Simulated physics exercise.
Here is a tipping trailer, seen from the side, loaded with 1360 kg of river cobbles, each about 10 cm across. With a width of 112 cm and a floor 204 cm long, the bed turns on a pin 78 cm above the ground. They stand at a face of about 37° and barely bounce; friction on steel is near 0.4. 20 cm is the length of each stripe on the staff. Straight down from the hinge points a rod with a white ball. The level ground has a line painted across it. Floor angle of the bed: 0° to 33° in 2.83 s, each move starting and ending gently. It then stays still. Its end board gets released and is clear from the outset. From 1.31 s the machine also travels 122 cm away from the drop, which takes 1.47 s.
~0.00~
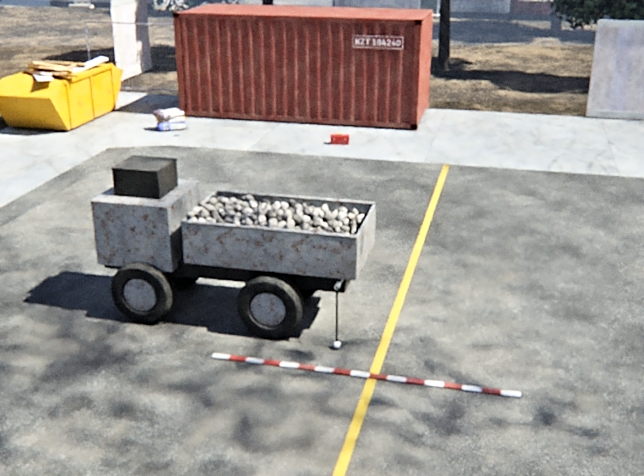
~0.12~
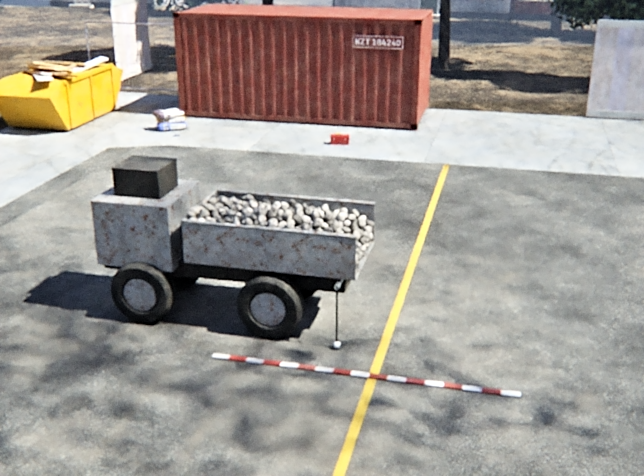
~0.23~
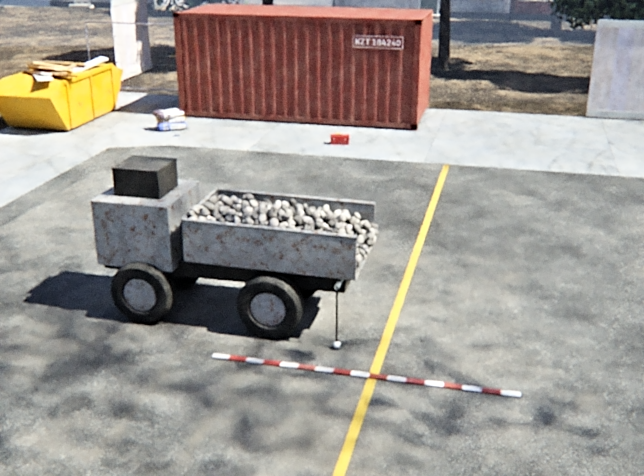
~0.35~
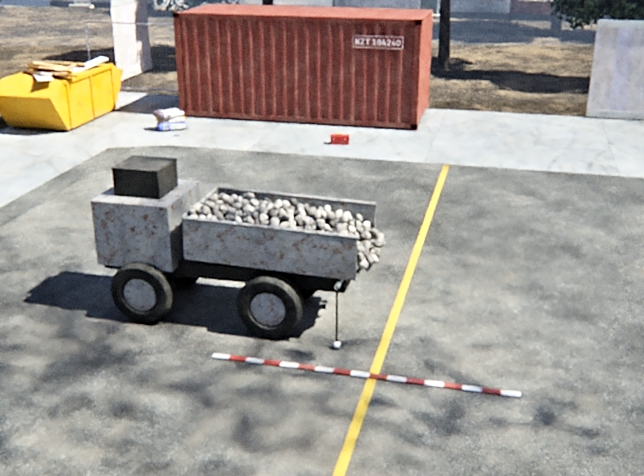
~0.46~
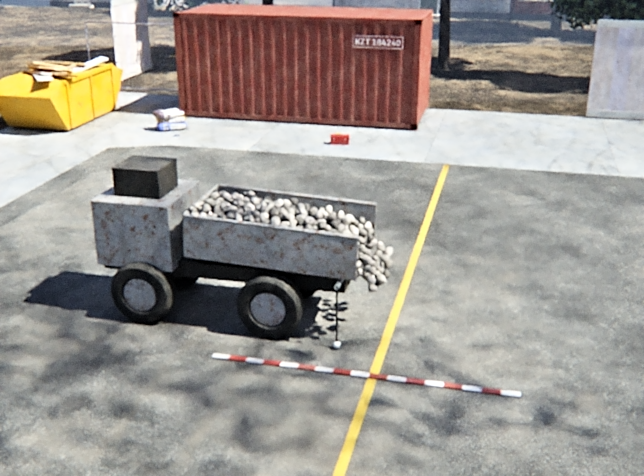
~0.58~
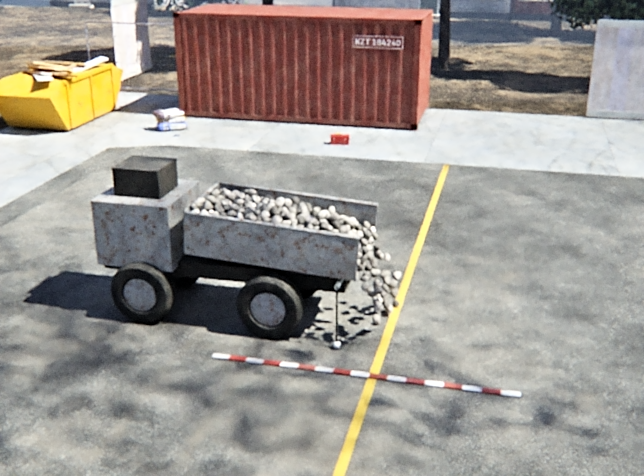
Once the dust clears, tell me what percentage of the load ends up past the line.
I would put it at 15 %.
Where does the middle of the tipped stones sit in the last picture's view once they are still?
Resting centre: About (329, 313).
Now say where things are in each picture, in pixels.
In the first frame, the bed is at 0°, its lip at (356, 280); the top of the load is at (283, 209).
In the second frame, the bed is at 0°, its lip at (356, 280); the top of the load is at (277, 208); the stones move at 0.1 m/s on average.
In the third frame, the bed is at 1°, its lip at (356, 280); the top of the load is at (271, 208); 1 % has left.
In the fourth frame, the bed is at 1°, its lip at (356, 280); the top of the load is at (253, 204); 3 % has left.
In the fifth frame, the bed is at 2°, its lip at (356, 280); the top of the load is at (247, 200); 4 % has left.
In the sixth frame, lip at (356, 281), floor tilted 4°, highest stones at (248, 198); 4 % has left.
After 2.1 s the floor is at 28°; 53 % in the bed, 36 % short of the line, 10 % past the line; the foremost stones are at (470, 325).
After 2.9 s the floor is at 33°; 15 % in the bed, 71 % short of the line, 14 % past the line; the foremost stones are at (470, 335).
After 3.3 s the floor is at 33°; 6 % in the bed, 80 % short of the line, 14 % past the line; the foremost stones are at (470, 335).
After 6.2 s the floor is at 33°; 0 % in the bed, 86 % short of the line, 14 % past the line; the foremost stones are at (470, 335).
